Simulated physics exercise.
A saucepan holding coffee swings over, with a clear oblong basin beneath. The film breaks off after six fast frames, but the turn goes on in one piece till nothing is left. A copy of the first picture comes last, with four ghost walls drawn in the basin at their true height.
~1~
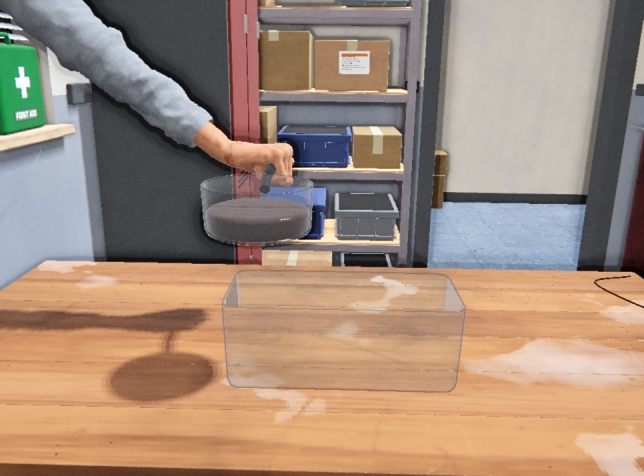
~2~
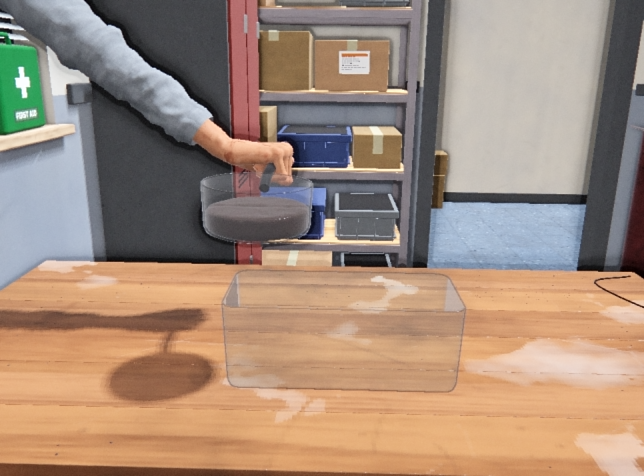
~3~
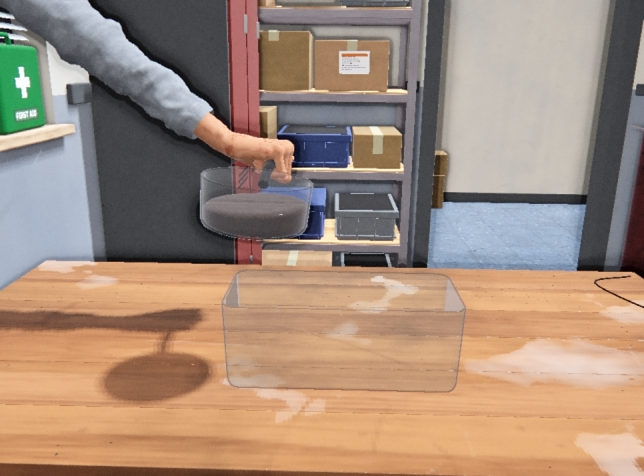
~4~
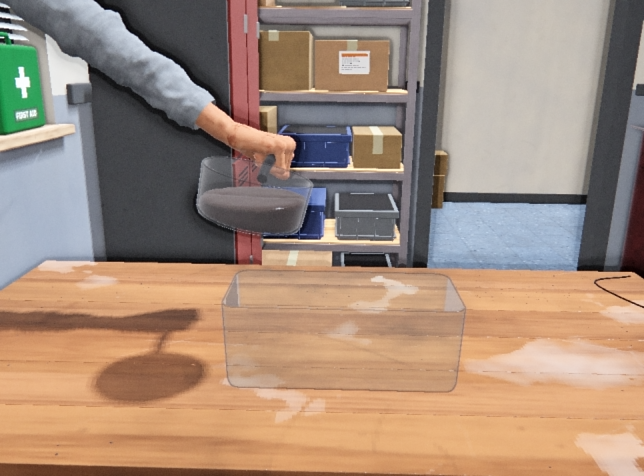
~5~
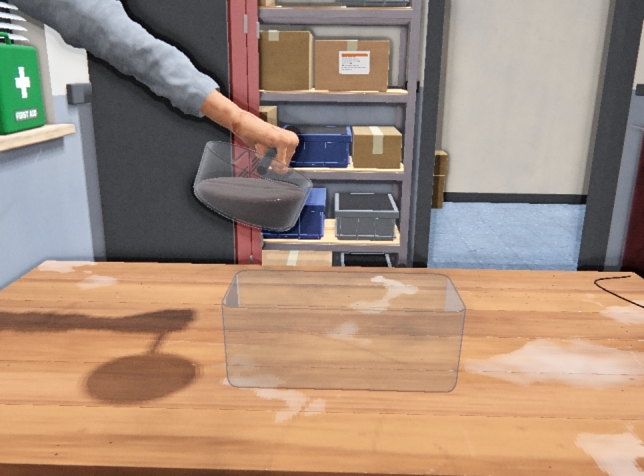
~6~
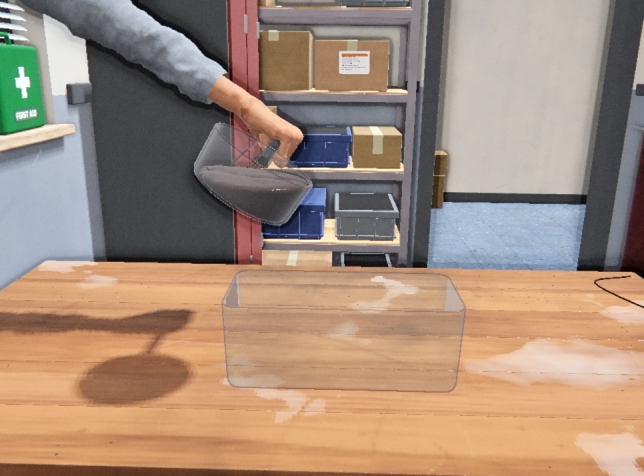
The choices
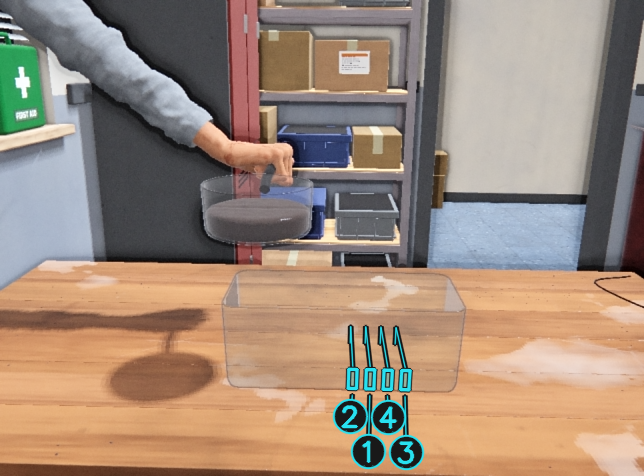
In a storeroom, a hand holding a clear pan of dark liquid above a wooden table, gradually tilting it toward the right.
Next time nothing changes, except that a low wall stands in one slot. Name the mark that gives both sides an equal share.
Position 4.
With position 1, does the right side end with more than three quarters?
Yes.
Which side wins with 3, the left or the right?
More ends on the left.
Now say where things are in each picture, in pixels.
Upright, lip at (311, 184); basin from (227, 383) to (456, 389); nothing has left yet, in the first picture.
Upright, lip at (311, 184); nothing has left yet, in the second picture.
Tipped about 6°, lip at (311, 184); nothing has left yet, in the third picture.
Tipped about 13°, lip at (311, 184); nothing has left yet, in the fourth picture.
Tipped about 22°, lip at (311, 184); nothing has left yet, in the fifth picture.
Tipped about 33°, lip at (311, 184); nothing has left yet, in the sixth picture.
On the marked copy, 1 at (369, 395); 2 at (352, 394); 3 at (404, 396); 4 at (387, 395).
If 1 is chosen, about 16 % ends left of the wall and 83 % right of it.
If 2 is chosen, about 12 % ends left of the wall and 87 % right of it.
If 3 is chosen, about 84 % ends left of the wall and 14 % right of it.
If 4 is chosen, about 44 % ends left of the wall and 54 % right of it.
